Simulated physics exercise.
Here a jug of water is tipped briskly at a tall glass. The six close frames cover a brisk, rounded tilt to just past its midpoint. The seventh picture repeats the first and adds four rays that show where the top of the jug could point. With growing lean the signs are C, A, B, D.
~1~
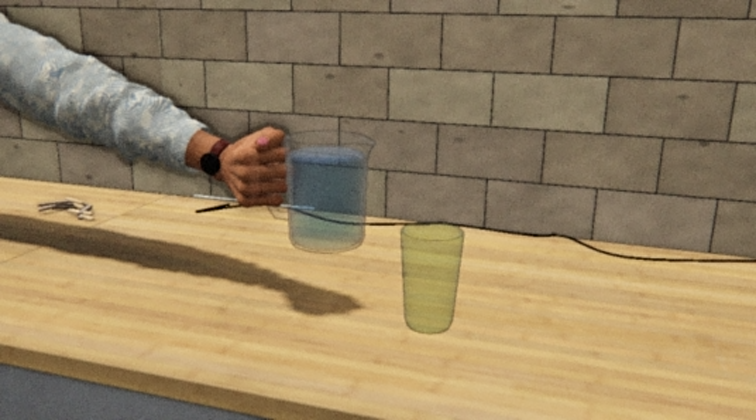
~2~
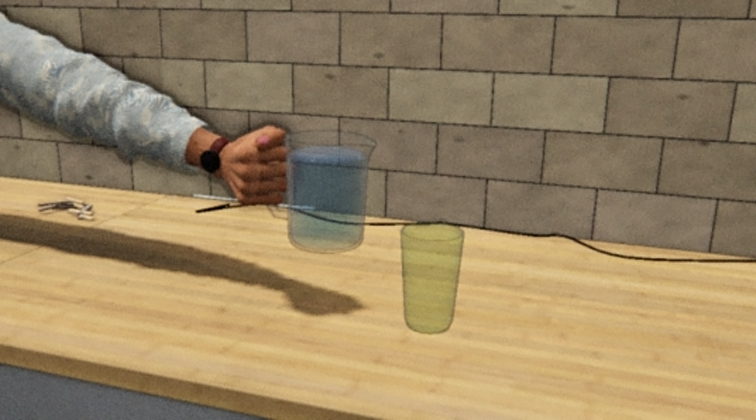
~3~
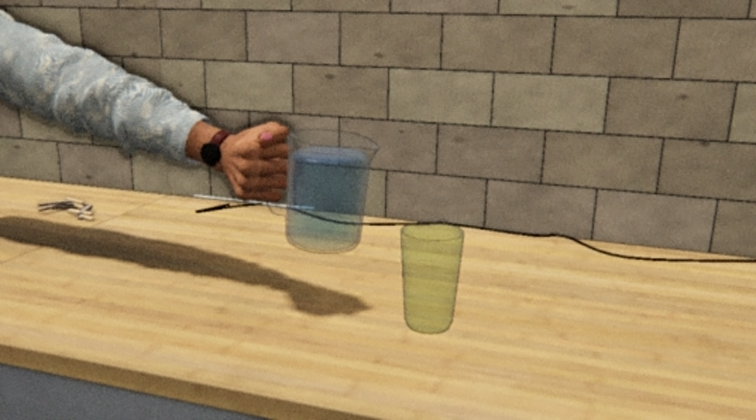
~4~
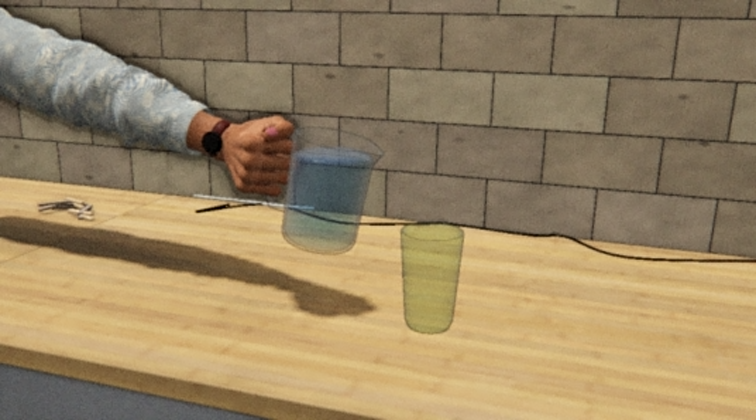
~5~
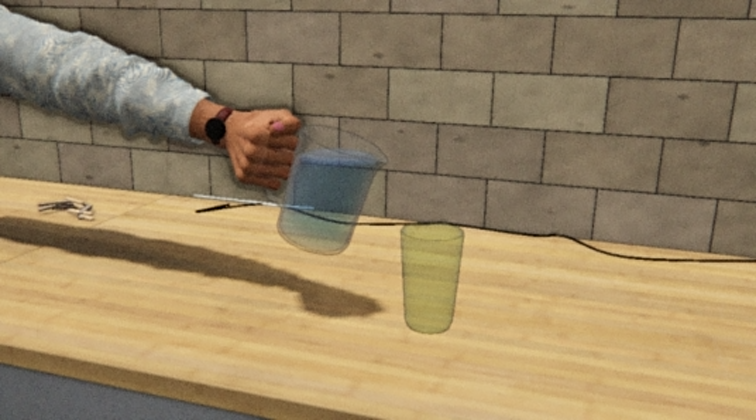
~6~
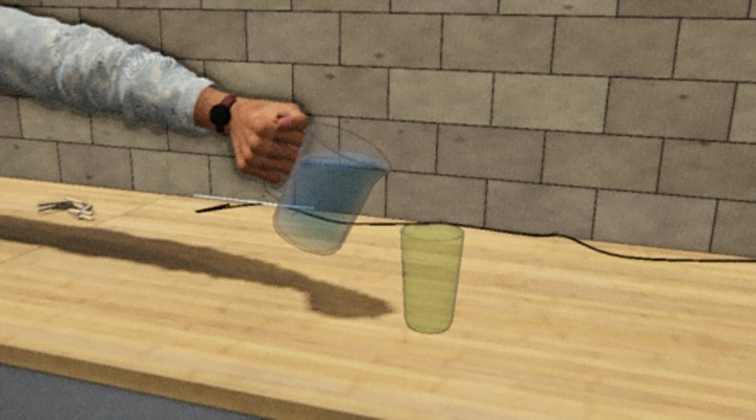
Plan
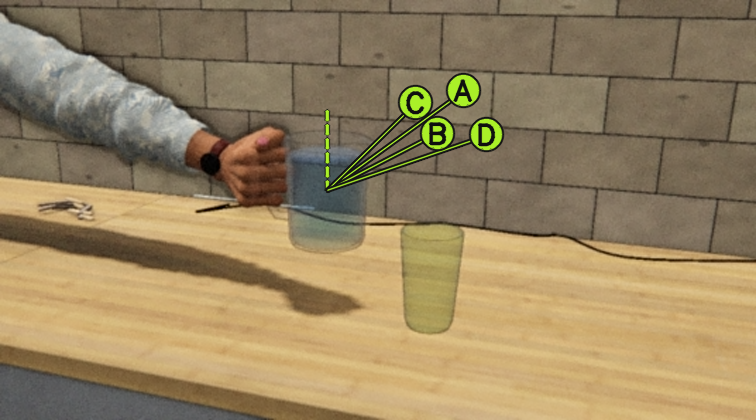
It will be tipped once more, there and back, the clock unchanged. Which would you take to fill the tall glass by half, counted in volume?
Use line A.
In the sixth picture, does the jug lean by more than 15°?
Yes, it does.
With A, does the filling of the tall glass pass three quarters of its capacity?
No.
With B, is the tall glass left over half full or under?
Over half.
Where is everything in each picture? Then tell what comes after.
In the first picture, upright, lip at (373, 143); rim of the tall glass round (432, 231); nothing has left yet.
In the second picture, upright, lip at (374, 144); nothing has left yet.
In the third picture, tipped about 5°, lip at (377, 148); nothing has left yet.
In the fourth picture, tipped about 11°, lip at (382, 154); nothing has left yet.
In the fifth picture, tipped about 18°, lip at (386, 161); nothing has left yet.
In the sixth picture, tipped about 25°, lip at (390, 170); nothing has left yet.
In lime, A at (450, 101); B at (422, 141); C at (404, 115); D at (470, 141).
If A is chosen, the tall glass ends with about 50 % of what it can hold.
If B is chosen, the tall glass ends with about 69 % of what it can hold.
If C is chosen, the tall glass ends with about 33 % of what it can hold.
If D is chosen, the tall glass ends with about 81 % of what it can hold; 8 % of the water is spilt.
